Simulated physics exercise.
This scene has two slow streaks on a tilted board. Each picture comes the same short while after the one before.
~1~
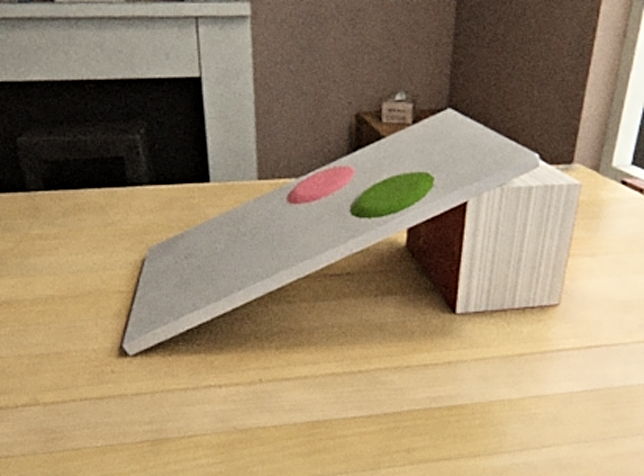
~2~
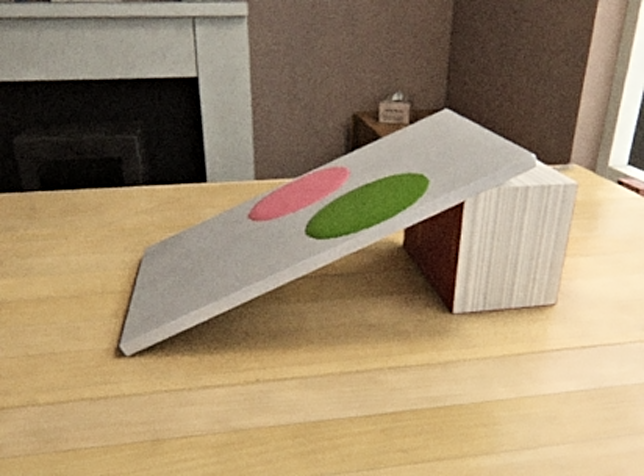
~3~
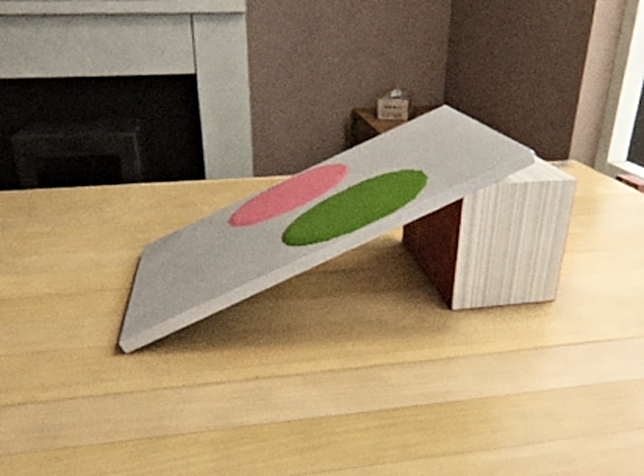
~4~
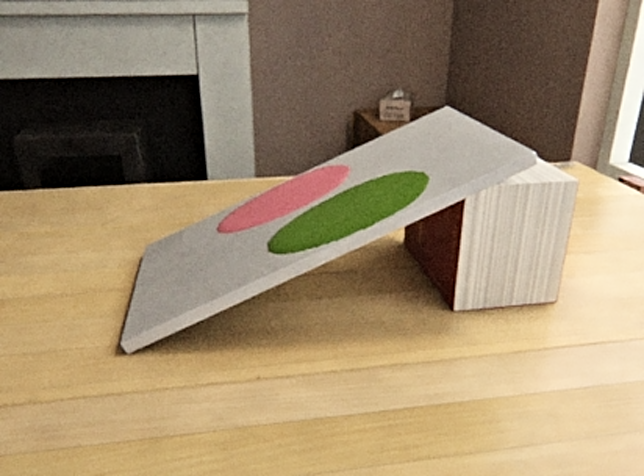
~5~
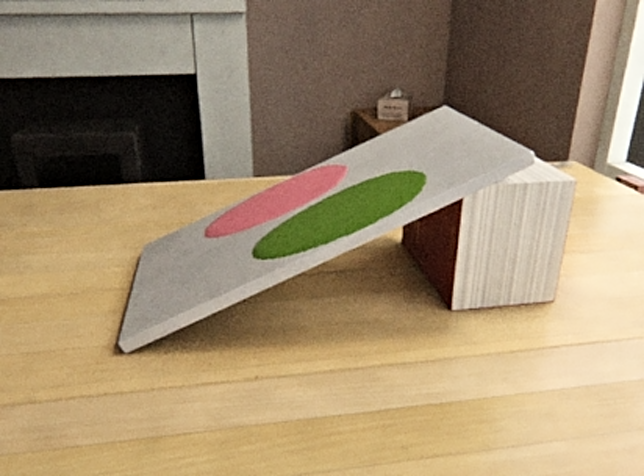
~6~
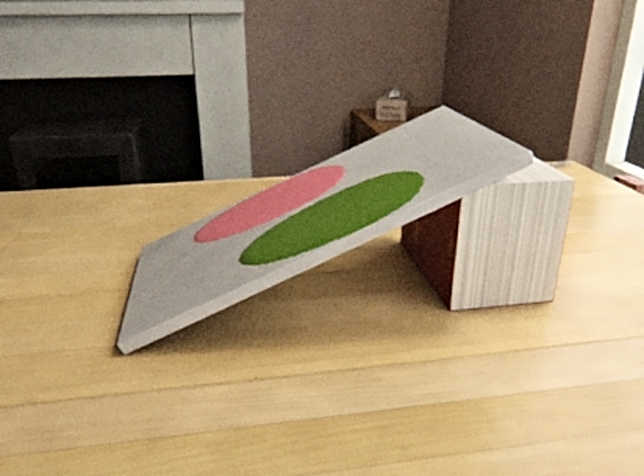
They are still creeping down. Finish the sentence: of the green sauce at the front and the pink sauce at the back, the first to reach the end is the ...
Back one.
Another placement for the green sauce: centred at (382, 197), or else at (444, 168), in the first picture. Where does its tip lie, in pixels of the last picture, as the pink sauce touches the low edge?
The first start puts it around (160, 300), while the second puts it around (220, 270).
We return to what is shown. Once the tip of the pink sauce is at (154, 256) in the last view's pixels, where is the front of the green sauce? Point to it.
Its front is at about (189, 282) in the last view.
A moment on, the green sauce is three quarters of the way down; the pink sauce is close to the edge.
When it is over, the green sauce is close to the edge; the pink sauce is at the low edge.
